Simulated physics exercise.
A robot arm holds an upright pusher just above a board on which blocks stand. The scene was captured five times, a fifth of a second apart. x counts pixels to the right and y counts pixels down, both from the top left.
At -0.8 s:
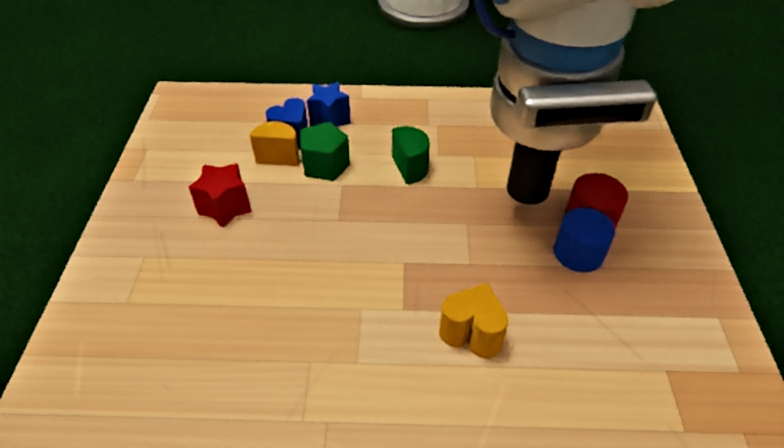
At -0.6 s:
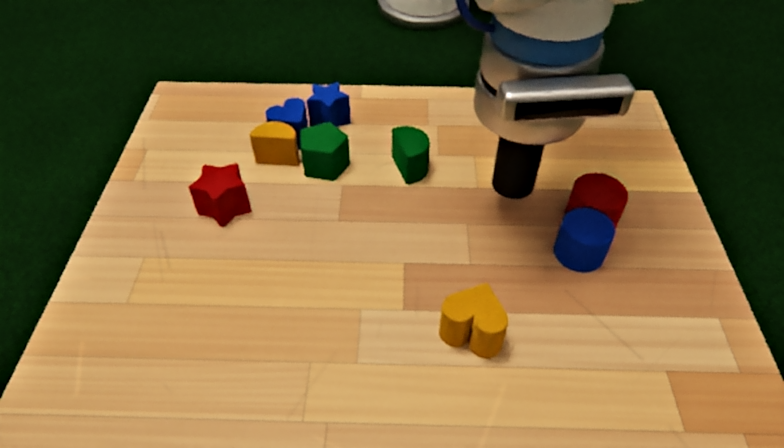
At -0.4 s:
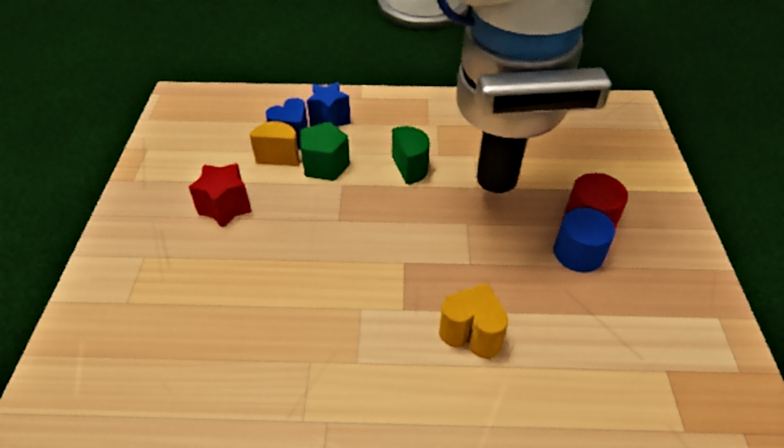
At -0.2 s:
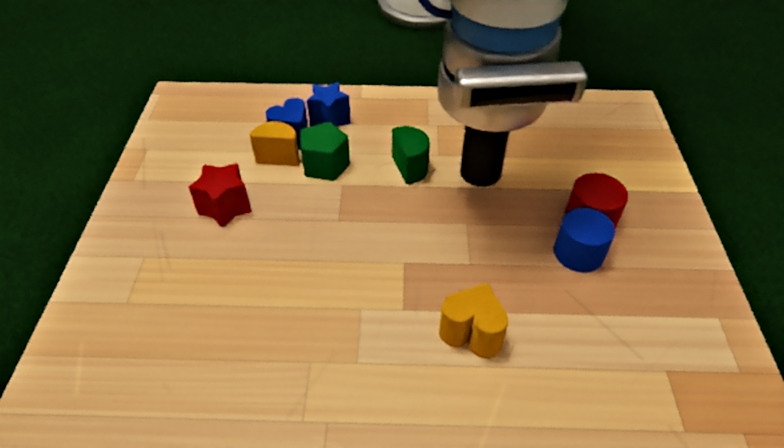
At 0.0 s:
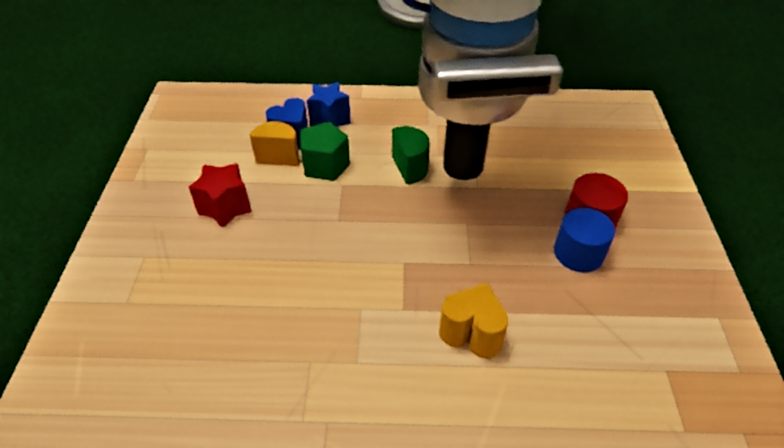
A robot arm with a black upright pusher reaches in from the top over a pale wooden board on a green surface, seen from above at an angle. Blue, yellow and green blocks cluster at upper left near a red star, a green D-shaped block stands at upper centre, red and blue blocks at right, and a yellow heart below. The pusher glides steadily left and slightly away, touching nothing, while the blocks and view stay still.
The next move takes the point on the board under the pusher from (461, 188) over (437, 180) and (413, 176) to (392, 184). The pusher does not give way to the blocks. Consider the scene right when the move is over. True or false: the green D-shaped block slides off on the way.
That statement is accurate.
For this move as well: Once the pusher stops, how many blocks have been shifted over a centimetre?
The answer is a single block.
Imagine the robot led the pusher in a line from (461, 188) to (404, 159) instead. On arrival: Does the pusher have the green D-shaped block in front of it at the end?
Short answer: Yes.
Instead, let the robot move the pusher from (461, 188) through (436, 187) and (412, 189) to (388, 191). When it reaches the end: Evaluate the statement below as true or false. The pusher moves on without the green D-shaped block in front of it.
The statement is true.
The first path, step by step. Halfway along, pusher (426, 155); green D-shaped block (395, 131), turned 10° clockwise.
At the end, pusher (392, 163); green pentagonal block unmoved; green D-shaped block (382, 129), turned 40° clockwise.
